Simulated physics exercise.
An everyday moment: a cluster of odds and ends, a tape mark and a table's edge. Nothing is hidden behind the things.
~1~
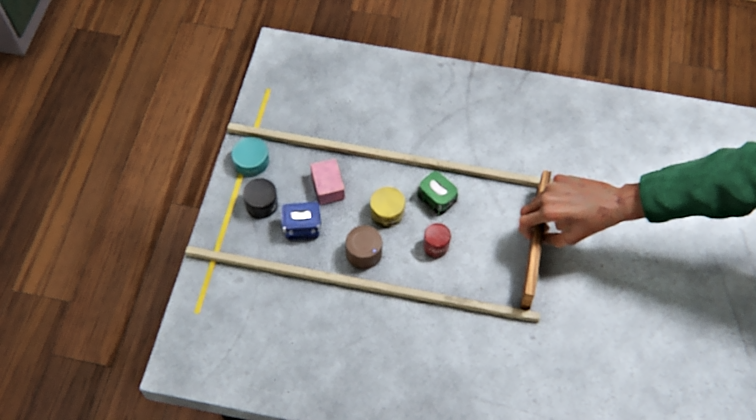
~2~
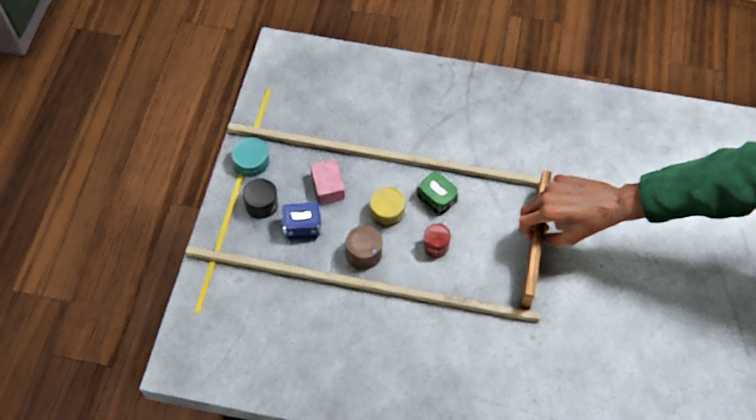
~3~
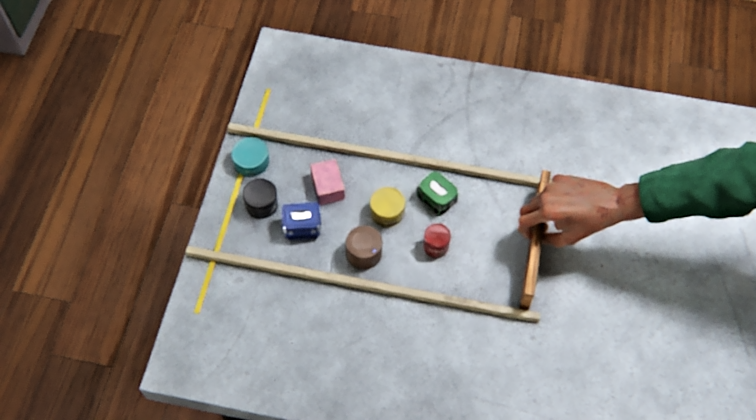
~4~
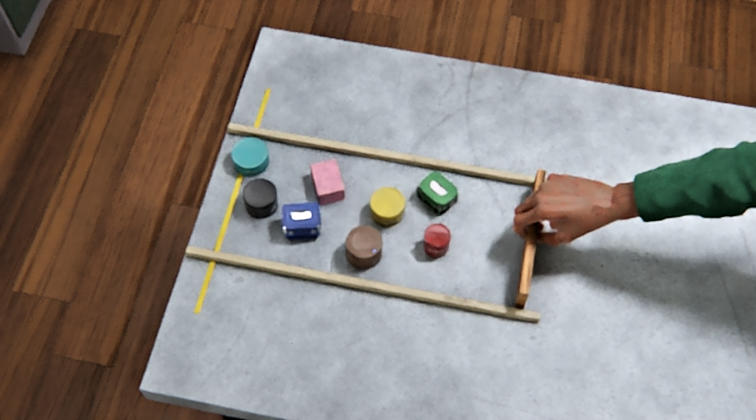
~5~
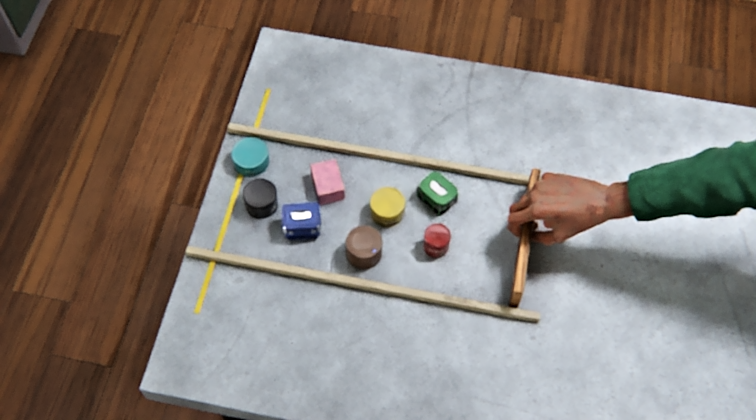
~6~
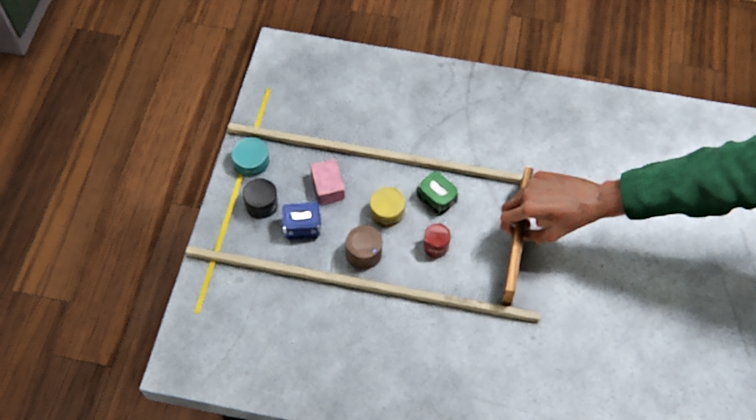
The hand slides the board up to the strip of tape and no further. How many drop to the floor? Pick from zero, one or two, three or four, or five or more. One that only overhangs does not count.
As it turns out, the number that fall off is three or four.
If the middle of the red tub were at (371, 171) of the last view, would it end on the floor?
From there it is kept.
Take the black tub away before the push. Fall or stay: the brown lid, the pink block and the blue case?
The brown lid survives; the pink block is lost; the blue case is lost.
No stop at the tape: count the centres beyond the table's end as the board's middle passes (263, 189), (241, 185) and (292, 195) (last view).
Past the end: 1, 4 and 0.
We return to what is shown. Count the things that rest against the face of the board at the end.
It touches 4.
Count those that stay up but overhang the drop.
It comes to 2.
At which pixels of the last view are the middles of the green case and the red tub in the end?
The green case stops around (236, 143); the red tub around (216, 204).
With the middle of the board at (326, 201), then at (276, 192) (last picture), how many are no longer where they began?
At the one place 6, at the other 8.
A little later, none off yet; turquoise tub at rest near (251, 157); black tub at rest near (261, 199); blue case at rest near (302, 221).
When it is over, the number that fall off is three or four; down, pink block, blue case, black tub and turquoise tub.
